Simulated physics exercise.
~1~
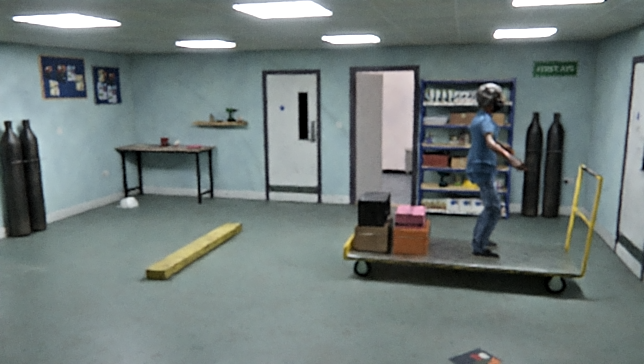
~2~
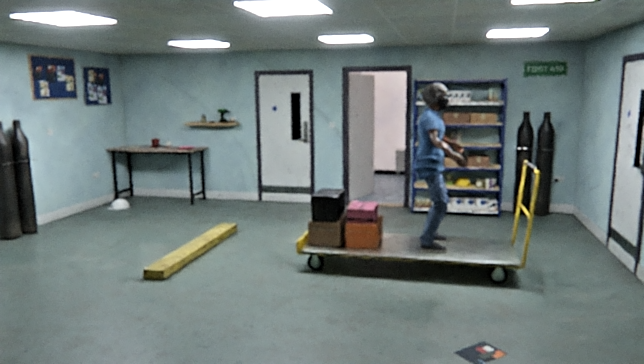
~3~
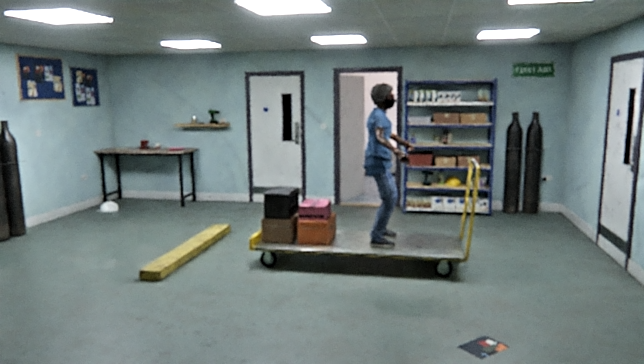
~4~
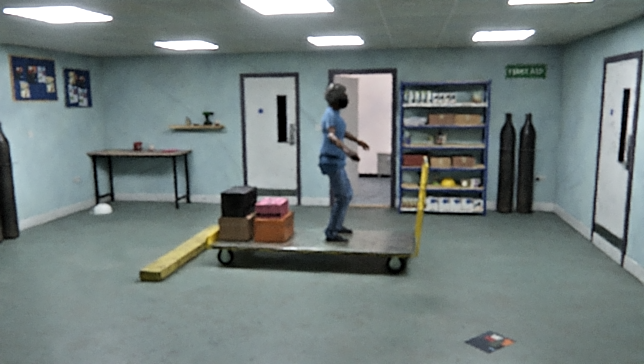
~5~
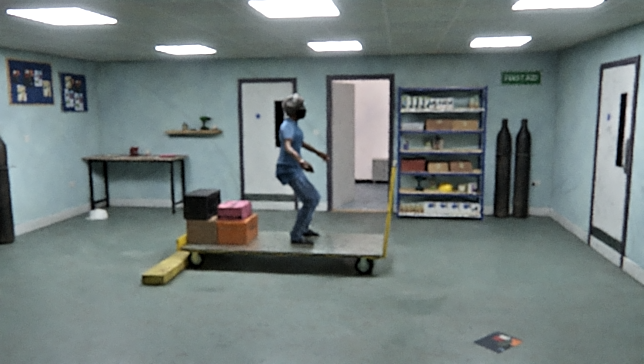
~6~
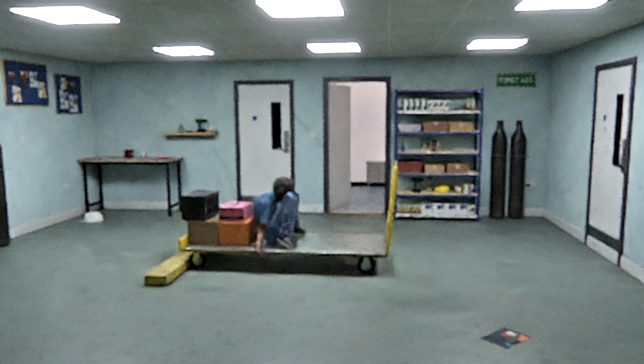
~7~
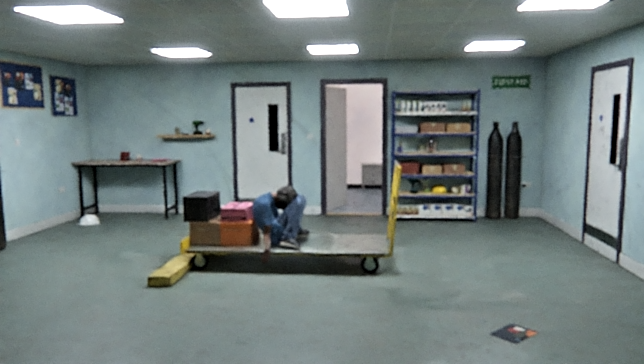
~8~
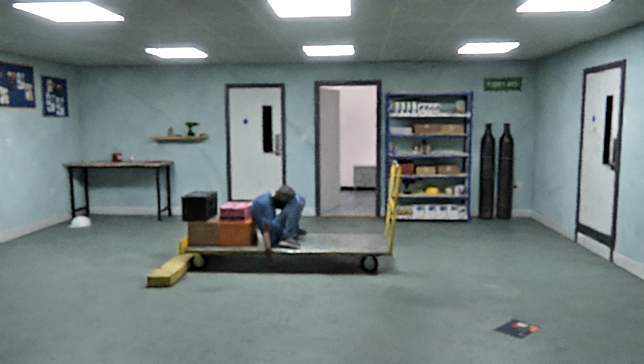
Flatbed trolley carrying a standing person and stacked boxes rolls left, stops at a yellow beam, and the person crumples beside the still-stacked load.
